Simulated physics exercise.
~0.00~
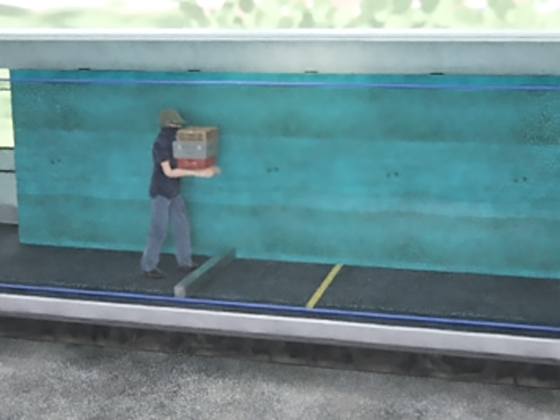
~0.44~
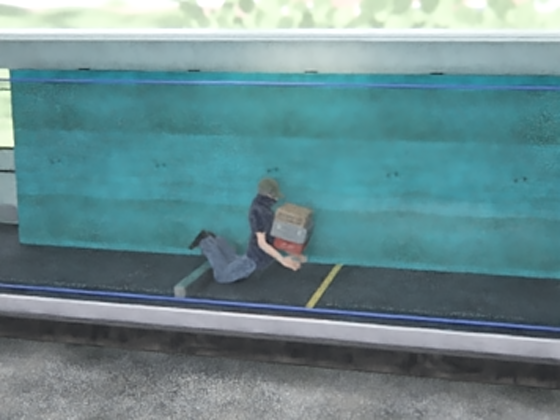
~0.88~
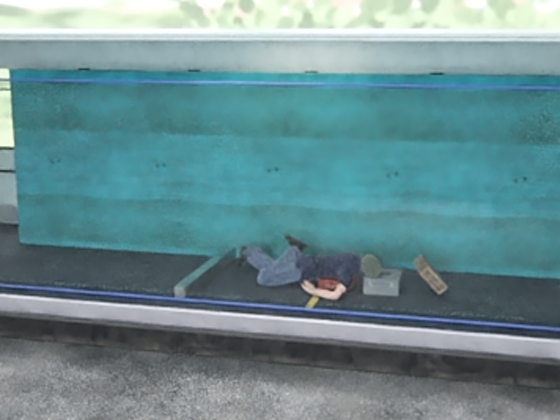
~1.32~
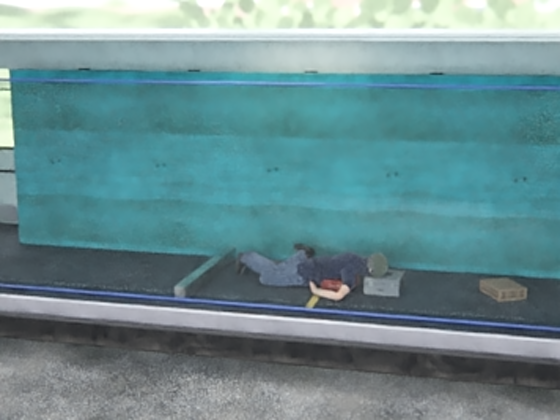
In the video, a courier carrying a stacked brown crate, grey toolbox and red carton trips forward over a low rail, landing face down to the right. The toolbox and carton stay close by beyond the yellow line, while the crate tumbles farther right and comes to rest.
